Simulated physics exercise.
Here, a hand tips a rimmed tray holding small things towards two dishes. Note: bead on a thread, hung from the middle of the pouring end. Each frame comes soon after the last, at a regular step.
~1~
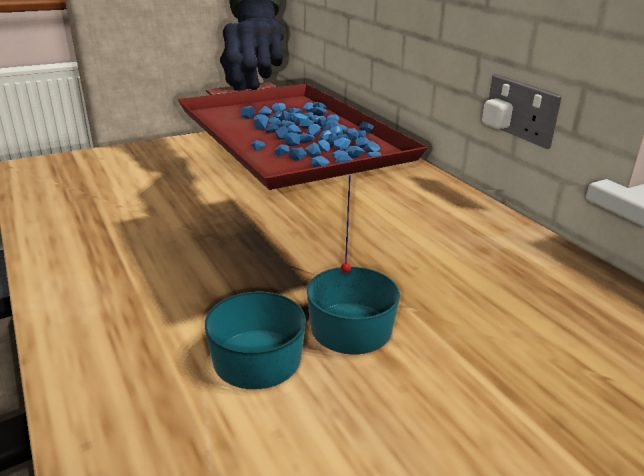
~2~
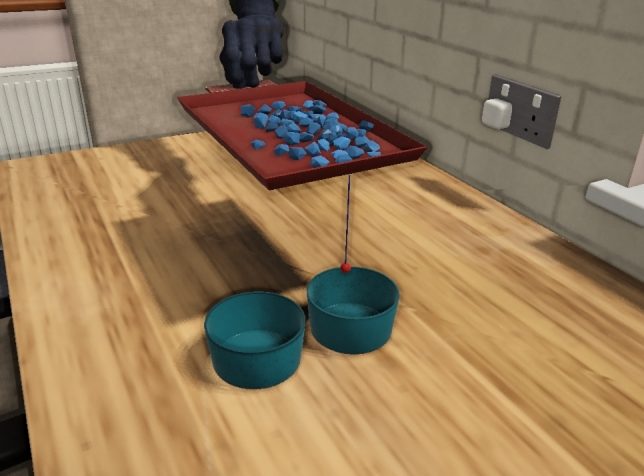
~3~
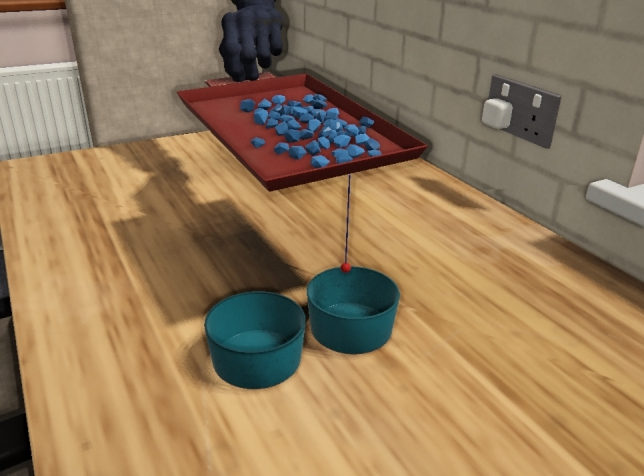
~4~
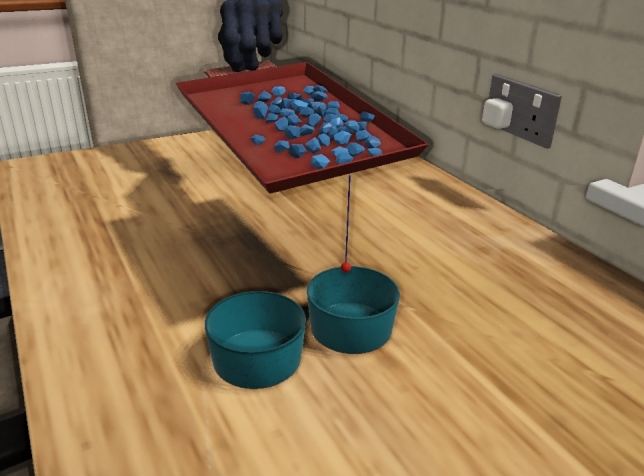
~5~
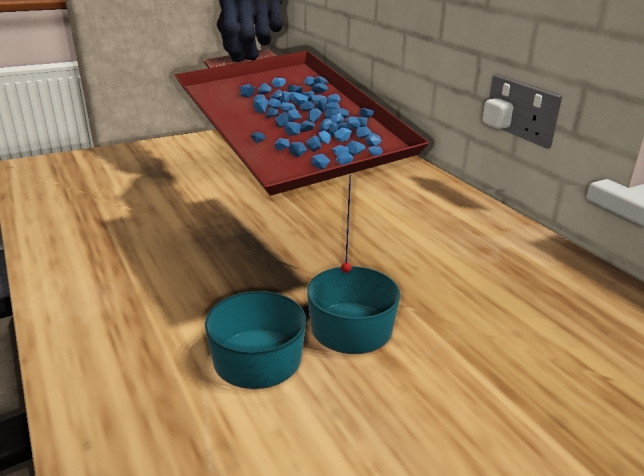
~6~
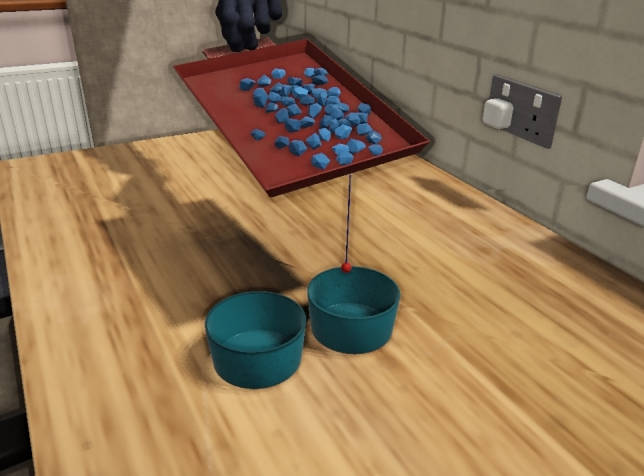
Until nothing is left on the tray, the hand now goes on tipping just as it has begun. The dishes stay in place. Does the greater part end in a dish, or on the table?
The caught share tops half.
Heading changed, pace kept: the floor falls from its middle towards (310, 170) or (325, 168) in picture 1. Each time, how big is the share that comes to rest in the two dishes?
It comes to about 90 per cent the first time and about 70 per cent the second.
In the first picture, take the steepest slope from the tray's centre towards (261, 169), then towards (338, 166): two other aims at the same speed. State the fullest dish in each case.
Result, try one: Dish at left; try two: Dish at right.
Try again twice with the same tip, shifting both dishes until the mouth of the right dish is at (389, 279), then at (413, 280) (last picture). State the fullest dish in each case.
Place 1: The one on the left side; place 2: The one on the left side.
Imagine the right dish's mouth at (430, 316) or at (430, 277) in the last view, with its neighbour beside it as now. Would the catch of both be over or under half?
Catch, run one: Below the halfway mark; run two: Below the halfway mark.
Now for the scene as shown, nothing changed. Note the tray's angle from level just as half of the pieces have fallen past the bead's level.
It's turned some 80 degrees by then.
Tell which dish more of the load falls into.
It's the leftmost dish that ends with more.
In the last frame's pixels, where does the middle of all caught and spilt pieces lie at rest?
Centre at rest, last view: Approx. (266, 349).
Just after the last frame, tray tipped steeply; the larger part on the tray; about a tenth in the left dish; about a tenth in the air.
A moment on, tray tipped right over; roughly two thirds in the left dish; roughly a quarter in the right dish; about a tenth outside both; about a tenth in the air.
Further on, tray tipped past a quarter turn; roughly two thirds in the left dish; roughly a quarter in the right dish; roughly a quarter outside both.
When it is over, tray tipped past a quarter turn; roughly two thirds in the left dish; roughly a quarter in the right dish; roughly a quarter outside both.
